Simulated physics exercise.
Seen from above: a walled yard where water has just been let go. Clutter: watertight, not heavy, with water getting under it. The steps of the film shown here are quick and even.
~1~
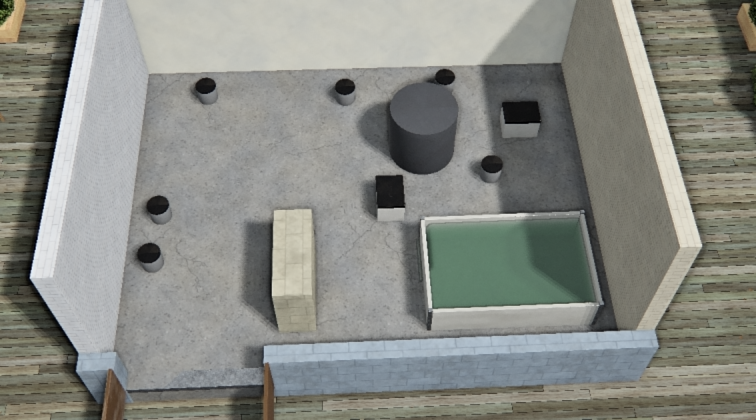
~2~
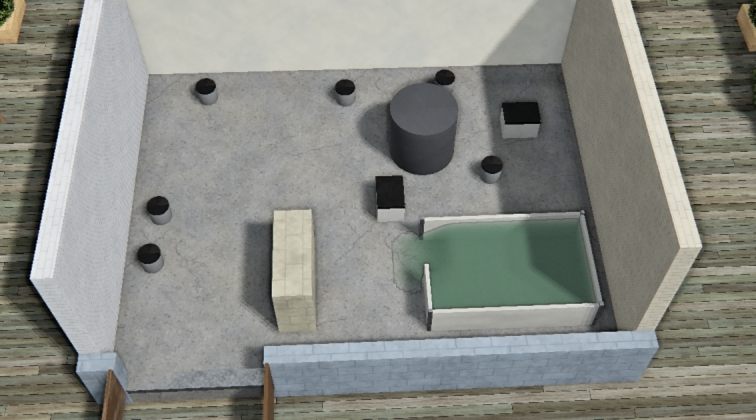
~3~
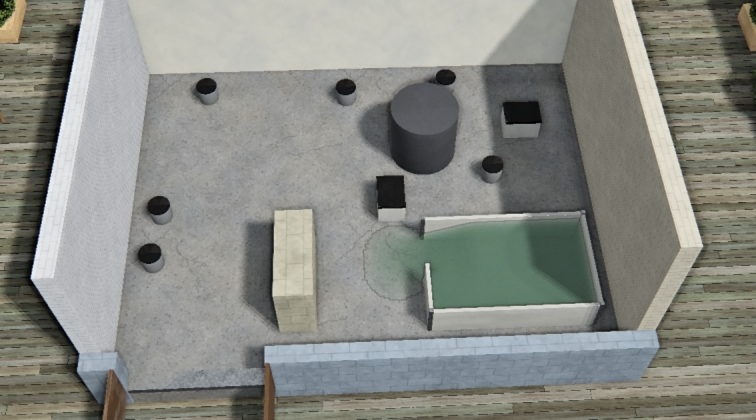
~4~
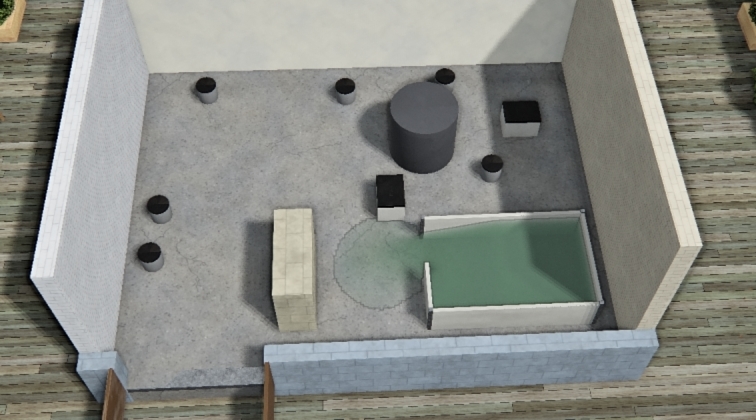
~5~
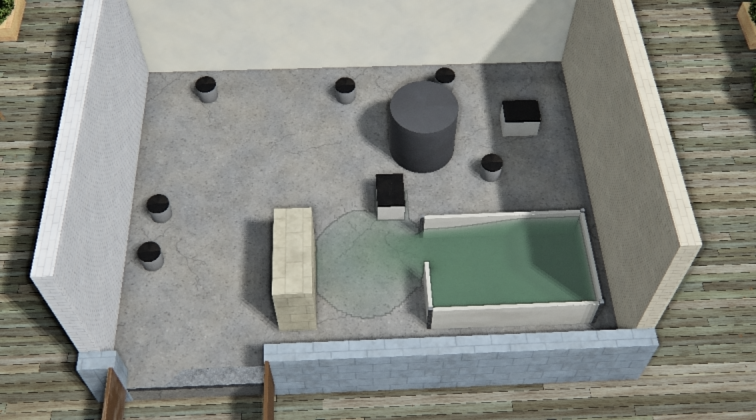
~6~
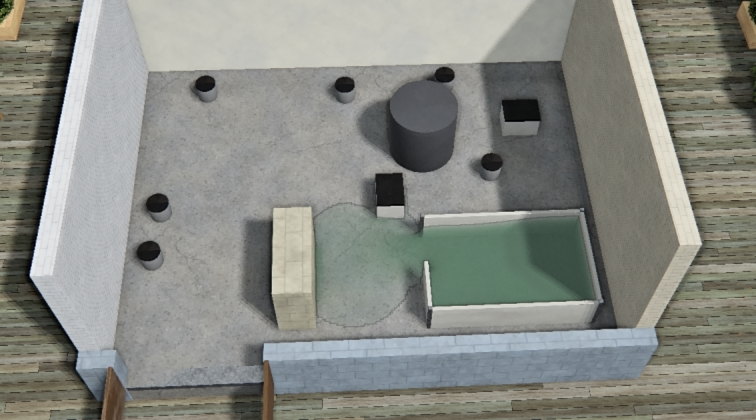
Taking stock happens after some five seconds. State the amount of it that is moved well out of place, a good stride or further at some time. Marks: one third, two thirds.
That share does not reach a third.
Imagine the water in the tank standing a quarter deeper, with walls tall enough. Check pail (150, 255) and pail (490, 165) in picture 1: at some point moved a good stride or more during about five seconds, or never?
One after the other: That far or more, no.
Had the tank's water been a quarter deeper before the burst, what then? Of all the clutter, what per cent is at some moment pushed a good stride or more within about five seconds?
20 per cent.
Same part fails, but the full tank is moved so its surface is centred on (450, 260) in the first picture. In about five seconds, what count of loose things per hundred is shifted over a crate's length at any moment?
Estimate: Around 10 per cent of them.
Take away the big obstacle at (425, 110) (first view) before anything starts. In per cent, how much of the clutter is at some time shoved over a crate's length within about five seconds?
10%.
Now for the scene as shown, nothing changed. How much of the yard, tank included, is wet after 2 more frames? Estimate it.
20 %.
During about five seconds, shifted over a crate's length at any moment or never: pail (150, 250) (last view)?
At least that much.
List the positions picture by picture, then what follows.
A pail at (205, 85), on the bottom; a chest at (521, 111), on the bottom; 0 of 8 have shifted, in the first frame.
A pail at (205, 86) rests on the ground; a chest at (521, 112), on the bottom; 0 of 8 have shifted, in the second frame.
A pail at (206, 85) rests on the ground; a chest at (522, 112), on the bottom; 0 of 8 have shifted, in the third frame.
A pail at (206, 84), on the bottom; a chest at (522, 111) rests on the ground; 0 of 8 have shifted, in the fourth frame.
A pail at (205, 84), on the bottom; a chest at (521, 110), on the bottom; 0 of 8 have shifted, in the fifth frame.
A pail at (205, 83) rests on the ground; a chest at (521, 109) rests on the ground; 0 of 8 have shifted, in the sixth frame.
A moment on, 0 of 8 are well off their spots; 0 afloat.
Next, 0 of 8 are well off their spots; 0 afloat.
Later, 0 of 8 are well off their spots; 2 afloat.
In the end, 1 of 8 are well off their spots, and 1 have been at some point; 3 afloat.
